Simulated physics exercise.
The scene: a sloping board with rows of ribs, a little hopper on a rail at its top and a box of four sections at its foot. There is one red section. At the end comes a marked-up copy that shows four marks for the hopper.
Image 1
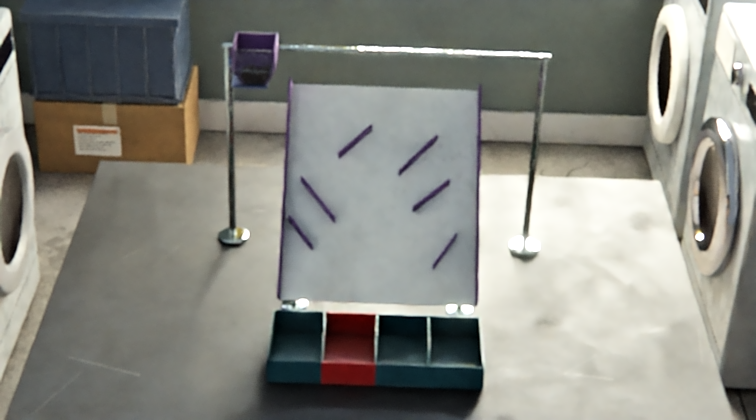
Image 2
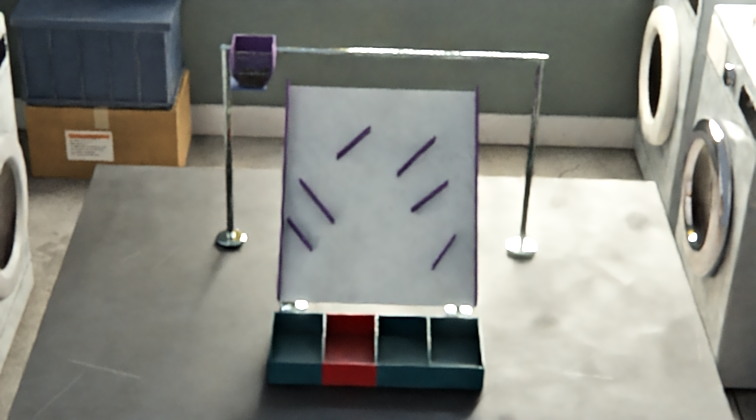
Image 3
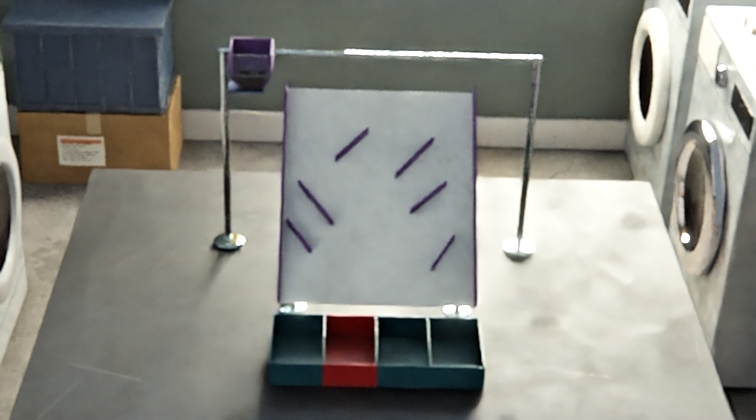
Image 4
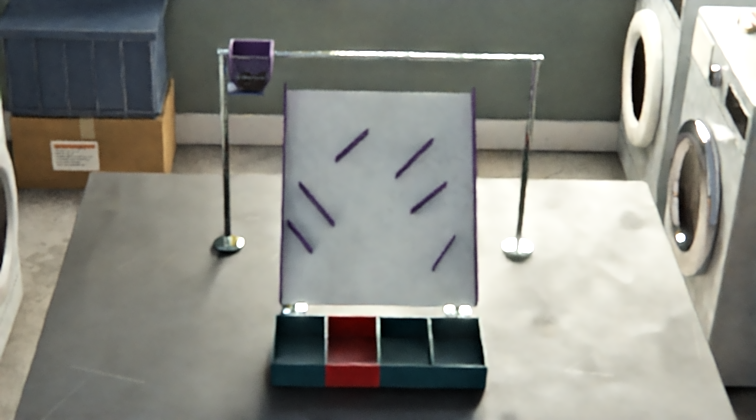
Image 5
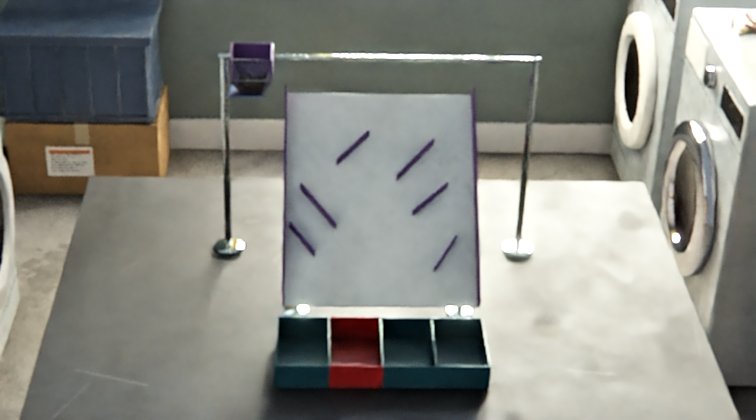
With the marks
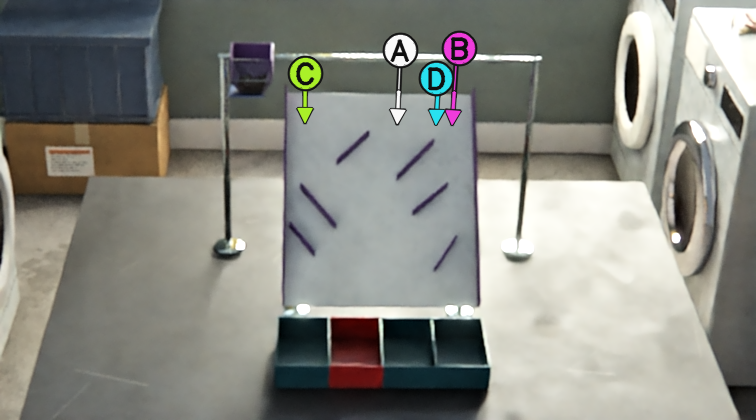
The clip shows a sloping board with purple ribs on a table, a small purple hopper at the left of a rail above, and a four-section box with one red section below; only the view shifts slightly.
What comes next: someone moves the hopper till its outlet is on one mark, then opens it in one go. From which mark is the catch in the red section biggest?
Best: A.
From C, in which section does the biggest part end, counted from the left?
The second.
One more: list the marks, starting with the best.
The order is A, C, D, B.
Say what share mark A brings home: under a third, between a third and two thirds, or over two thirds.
It is over two thirds.
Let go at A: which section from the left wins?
The second.
On the marked copy, mark A meets the board at (397, 118); mark B meets the board at (452, 119); mark C meets the board at (304, 117); mark D meets the board at (436, 119).
For mark A, the larger part in the red section, about a tenth in other sections, about a tenth outside the box.
For mark B, roughly a third in the red section, roughly two thirds in other sections, just a few outside the box.
For mark C, roughly two thirds in the red section, roughly a third in other sections, just a few held on the board.
For mark D, roughly half in the red section, roughly half in other sections, just a few outside the box.
